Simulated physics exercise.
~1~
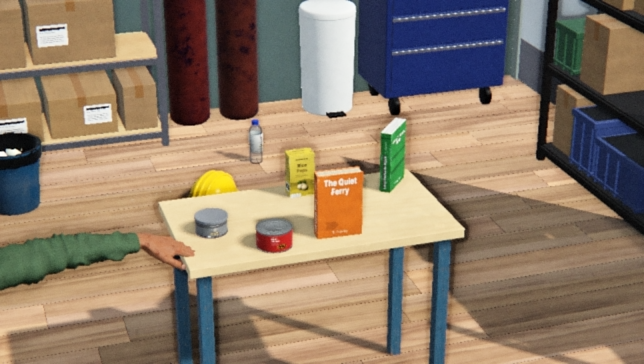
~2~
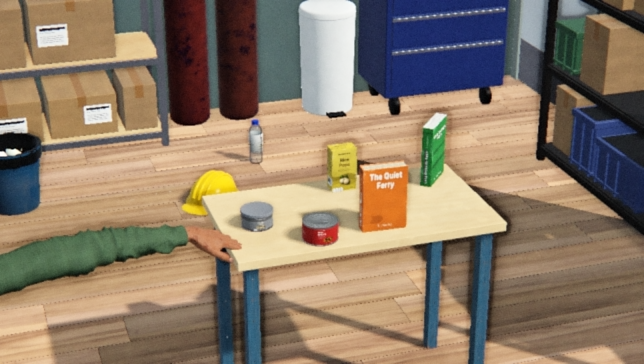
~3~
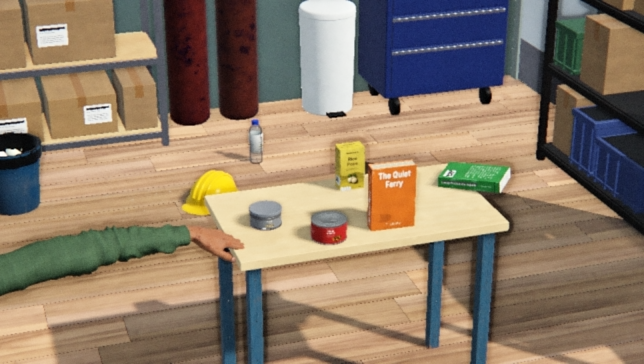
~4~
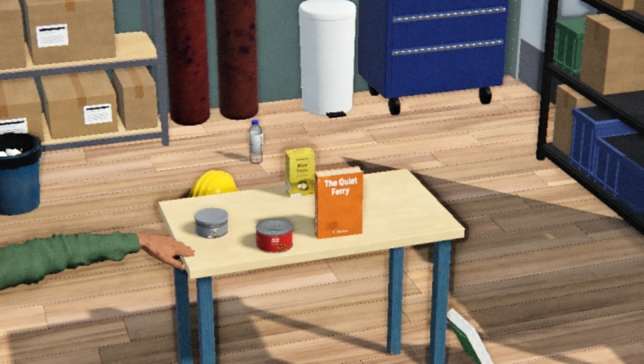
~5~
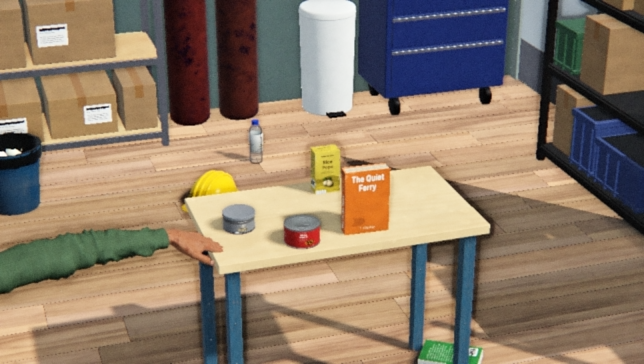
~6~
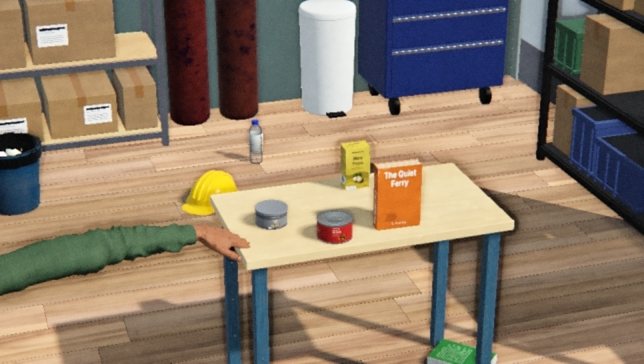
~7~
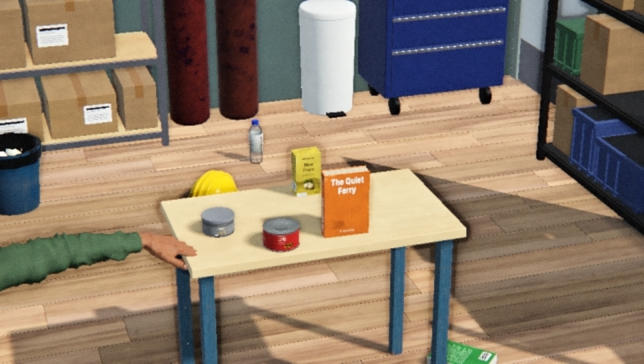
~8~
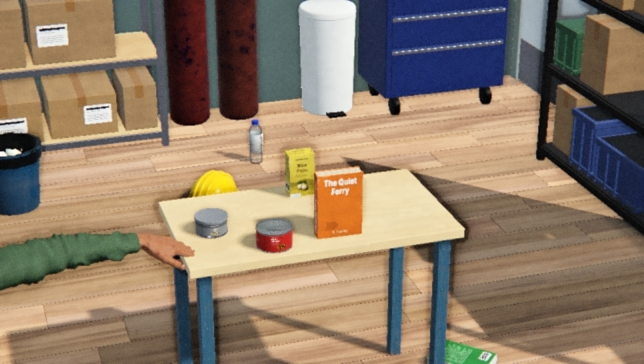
In this clip, a green-sleeved hand pushes a light work table right and moves it back and forth; the green book tips over and falls off the right side to the floor, while the orange book, yellow carton and two tubs stay on top.
